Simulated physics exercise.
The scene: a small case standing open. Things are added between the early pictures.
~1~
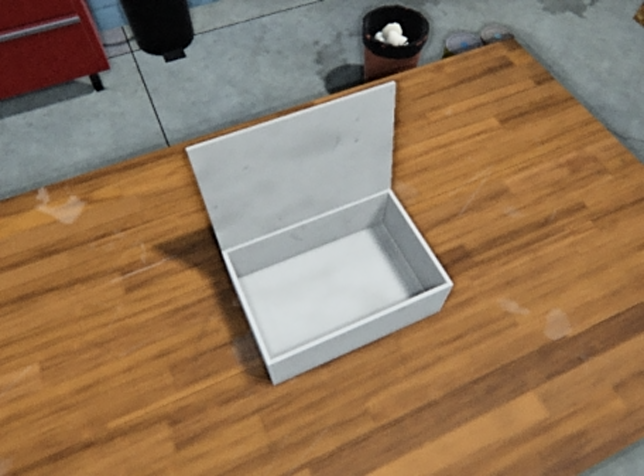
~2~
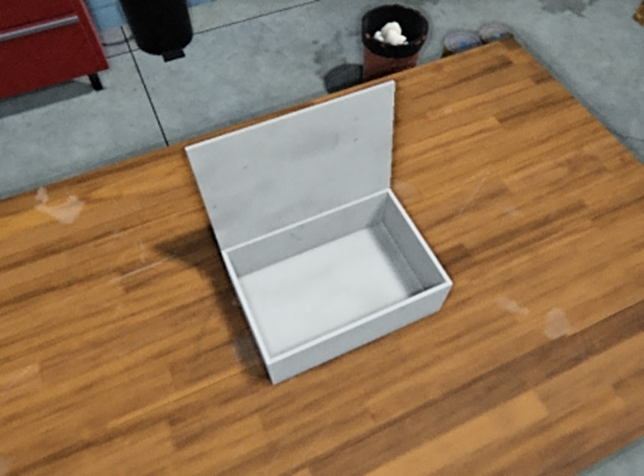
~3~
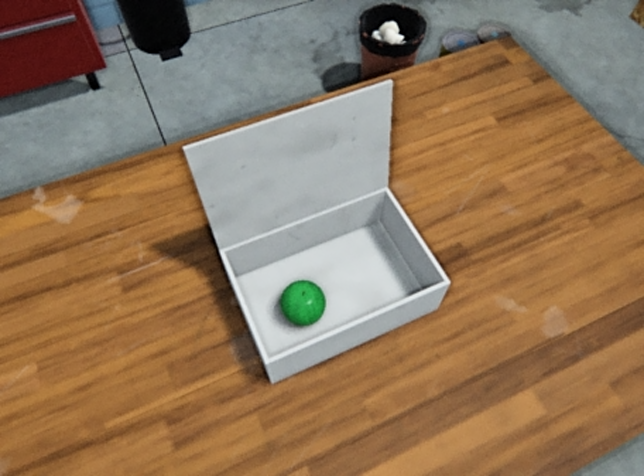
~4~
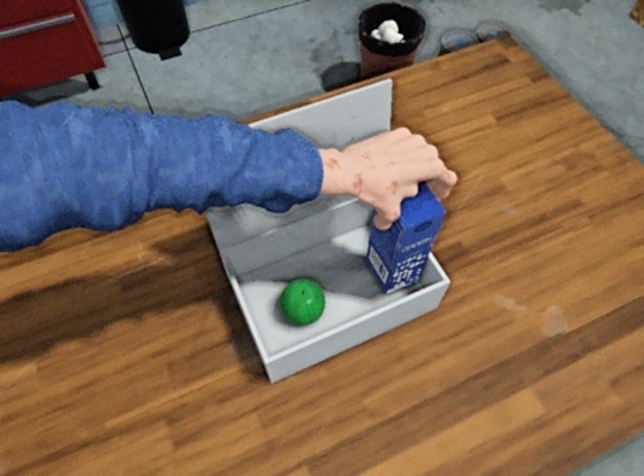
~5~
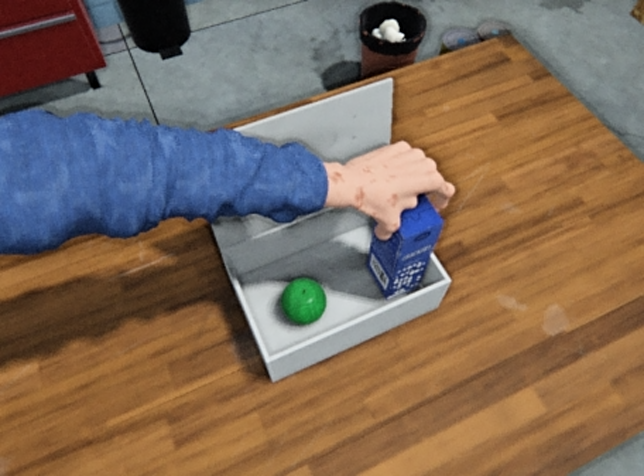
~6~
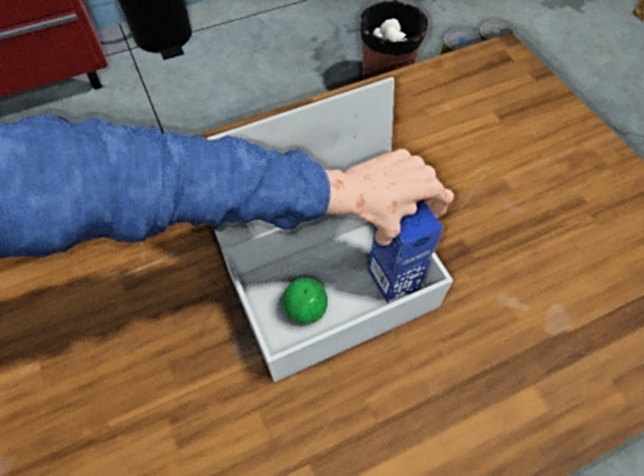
Open white box on a wooden table, a green ball appearing inside, then a blue-sleeved hand lowering a blue carton beside it.
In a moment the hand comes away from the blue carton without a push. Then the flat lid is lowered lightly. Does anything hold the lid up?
Here the lid will not close.
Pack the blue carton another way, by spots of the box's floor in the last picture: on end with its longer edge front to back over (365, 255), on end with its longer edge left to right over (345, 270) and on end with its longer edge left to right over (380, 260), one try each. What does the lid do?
In the first case it is held up; in the second case it is held up; in the third case it is held up.
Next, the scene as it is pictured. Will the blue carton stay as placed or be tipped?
The blue carton keeps its pose.
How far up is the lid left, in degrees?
Some 50° above the rim.
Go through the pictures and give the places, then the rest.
The last thing is not in view yet, in the first picture.
The last thing is not in view yet, in the second picture.
The last thing is not in view yet; green apple (303, 303), in the third picture.
On its way; blue carton (401, 238); green apple (303, 302), in the fourth picture.
On its way; blue carton (401, 246); green apple (304, 301), in the fifth picture.
In place under the hand; blue carton (401, 251); green apple (305, 301), in the sixth picture.
Then, 1.10 s later than the last frame, lid starting down.
Then, 1.50 s later than the last frame, lid 65° above the rim.
Then, 2.60 s later than the last frame, lid 50° above the rim.
When it is over, lid 50° above the rim; both as before. End places, in pixels of the last picture, blue carton near (401, 251).
